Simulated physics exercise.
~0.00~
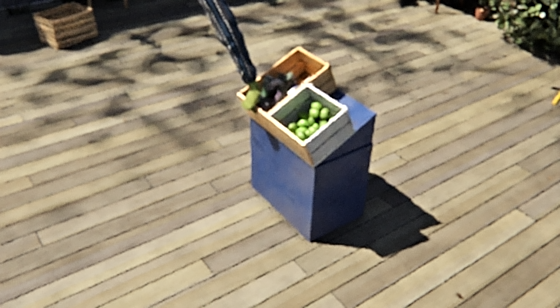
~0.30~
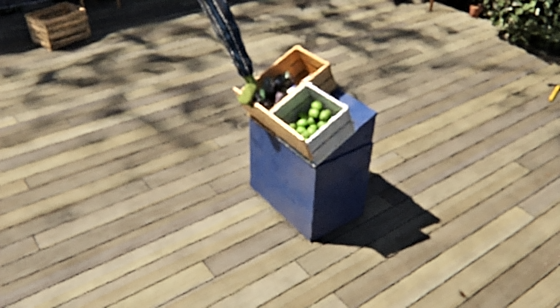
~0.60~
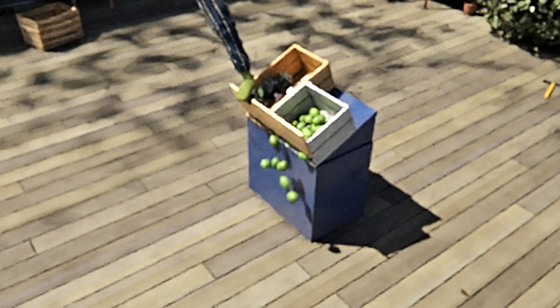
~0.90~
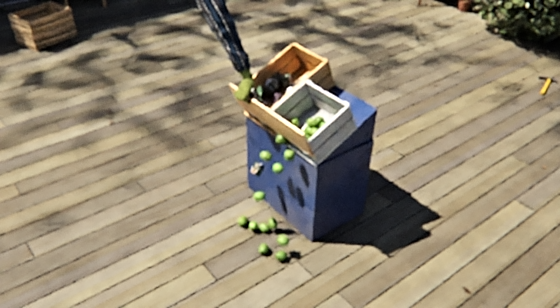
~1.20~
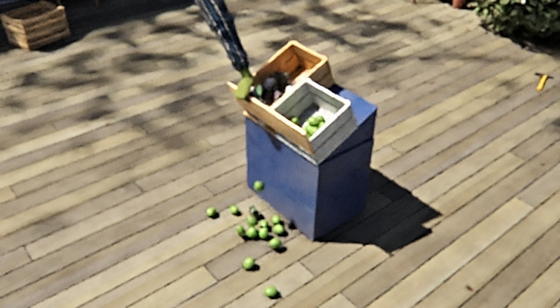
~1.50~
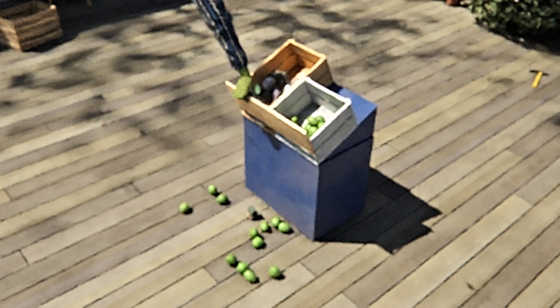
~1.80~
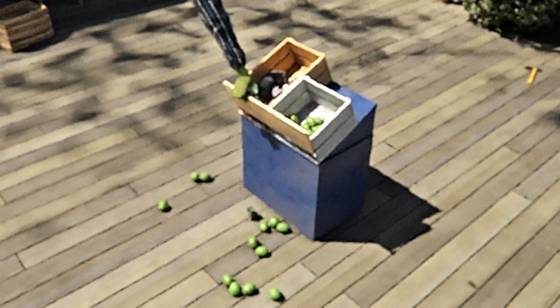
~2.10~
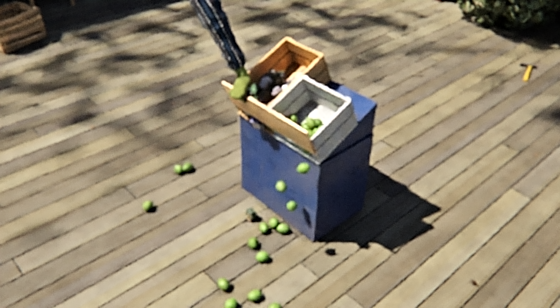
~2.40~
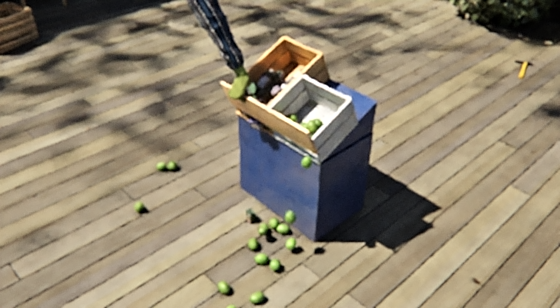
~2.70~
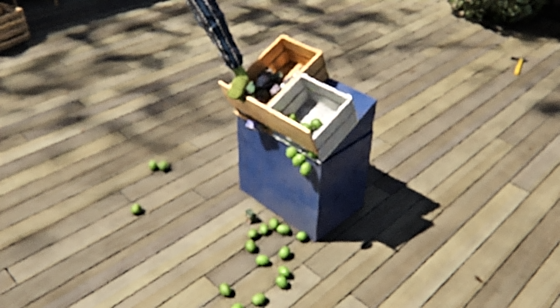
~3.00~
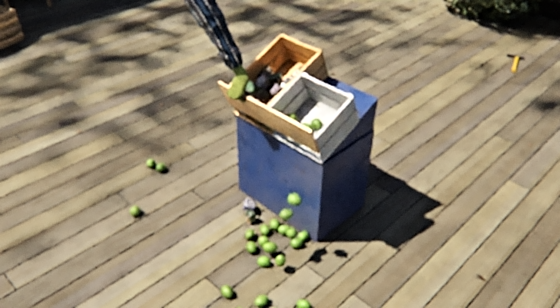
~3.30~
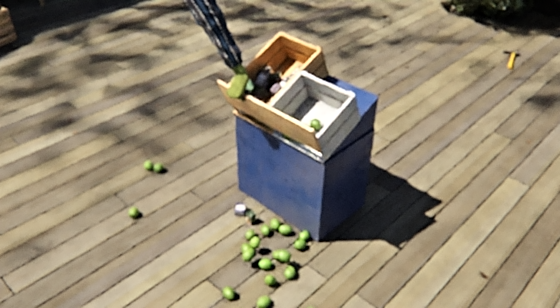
At the start, two open bins, one white and full of round green pieces, the other wooden and holding darker items, sit tilted on a blue box on a sunlit deck, with a dark arm-like shape reaching in from the upper left. Green pieces then spill over the white bin's lower edge and drop down the front of the box. They scatter across the planks, a few rolling away to the left. The flow pauses, then more tumble out in smaller bursts. By the end, the white bin is nearly empty, while the wooden bin keeps most of its load.
